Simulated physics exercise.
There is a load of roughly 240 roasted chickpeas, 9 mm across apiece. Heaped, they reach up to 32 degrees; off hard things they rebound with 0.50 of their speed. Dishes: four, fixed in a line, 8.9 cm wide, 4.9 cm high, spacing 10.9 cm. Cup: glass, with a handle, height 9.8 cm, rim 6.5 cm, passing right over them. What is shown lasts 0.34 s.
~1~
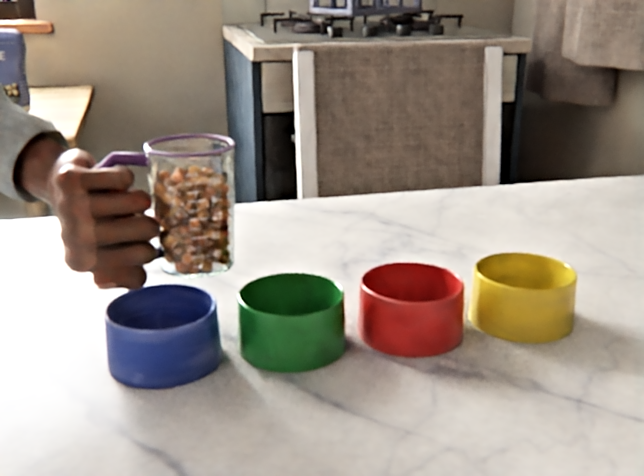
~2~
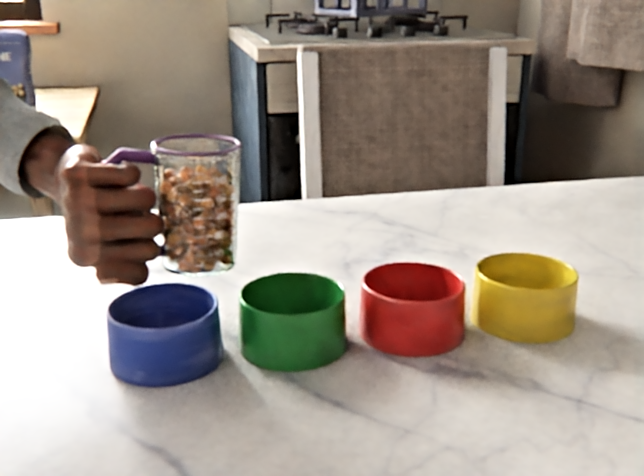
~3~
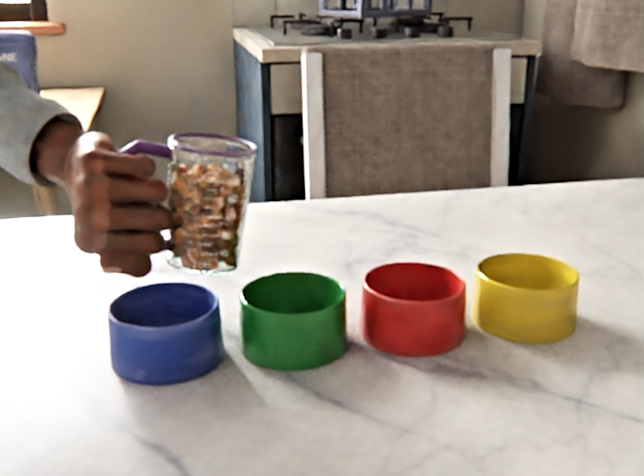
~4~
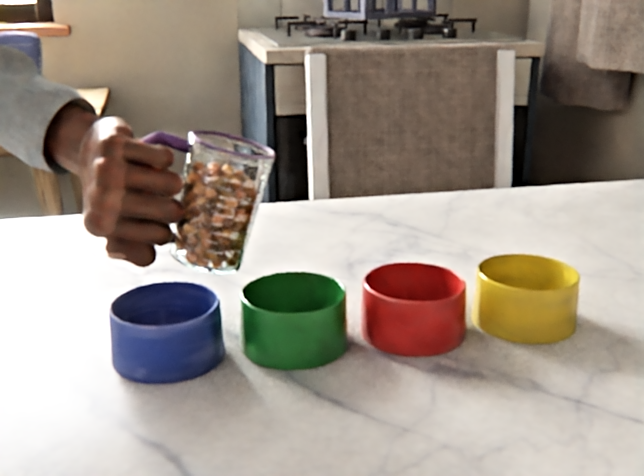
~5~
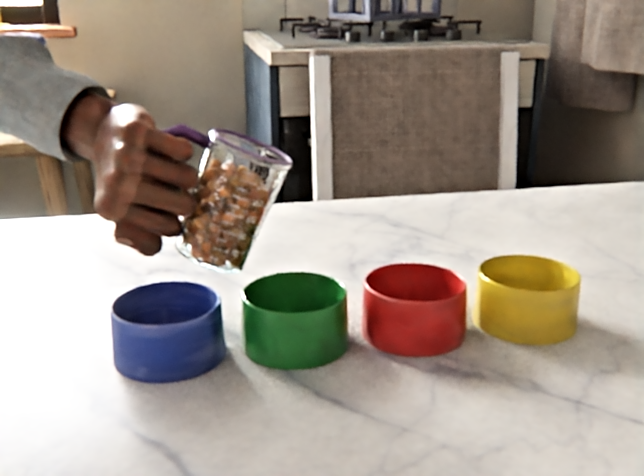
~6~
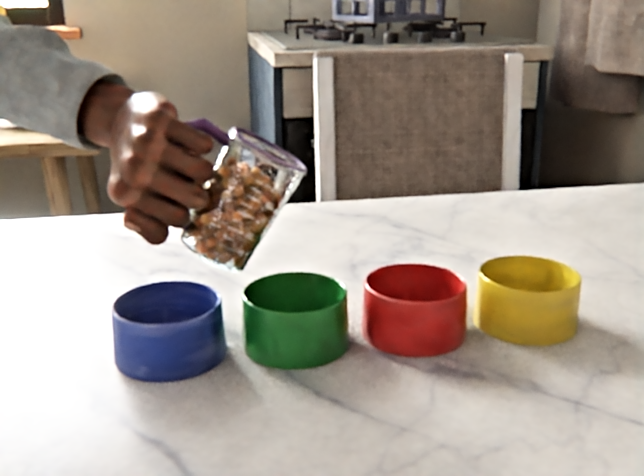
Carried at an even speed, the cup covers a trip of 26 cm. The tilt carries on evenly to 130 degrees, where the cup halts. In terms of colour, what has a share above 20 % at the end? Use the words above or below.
Red - above; blue - below; green - below; yellow - below; counter - below.
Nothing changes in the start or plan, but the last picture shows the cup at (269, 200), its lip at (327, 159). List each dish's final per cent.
Red 0; blue 0; green 0; yellow 100.
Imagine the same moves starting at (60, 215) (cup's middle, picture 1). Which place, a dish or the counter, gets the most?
Green.
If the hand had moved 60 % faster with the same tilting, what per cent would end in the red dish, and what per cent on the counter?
Red 0, counter 0.
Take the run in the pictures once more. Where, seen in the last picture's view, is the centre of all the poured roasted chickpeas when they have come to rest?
Once everything settles, the centre is around (426, 308).
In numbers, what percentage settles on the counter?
10 %.
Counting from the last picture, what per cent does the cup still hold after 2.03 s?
I'd say close to 0 per cent.
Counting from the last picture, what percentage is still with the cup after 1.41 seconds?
Load share: Near 0 percent.
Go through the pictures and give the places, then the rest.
Cup at (194, 206), tilt 0 degrees, lip at (232, 143), moved 0.0 cm; middle of the pieces at (193, 213); blue dish at (161, 306); green dish at (291, 294); red dish at (412, 282); yellow dish at (525, 271), in the first frame.
Cup at (198, 205), tilt 2 degrees, lip at (239, 144), moved 0.2 cm; middle of the pieces at (198, 212), in the second frame.
Cup at (208, 204), tilt 8 degrees, lip at (255, 148), moved 0.9 cm; middle of the pieces at (207, 211), in the third frame.
Cup at (219, 203), tilt 16 degrees, lip at (273, 154), moved 1.7 cm; middle of the pieces at (217, 209), in the fourth frame.
Cup at (230, 202), tilt 23 degrees, lip at (289, 161), moved 2.5 cm; middle of the pieces at (228, 208), in the fifth frame.
Cup at (241, 202), tilt 31 degrees, lip at (304, 168), moved 3.4 cm; middle of the pieces at (237, 207); blue dish at (167, 302); green dish at (295, 292); red dish at (415, 282); yellow dish at (529, 273), in the sixth frame.
Then, 0.85 s after the last picture, tilt 125 degrees; cup holds 65 %, red 35 %.
Then, 1.41 s after the last picture, tilt 130 degrees; cup holds 0 %, red 90 %.
Then, 2.03 s after the last picture, tilt 130 degrees; cup holds 0 %, red 90 %.
In the end, red 95 %, blue 0 %, green 0 %, yellow 0 %, counter 10 %.
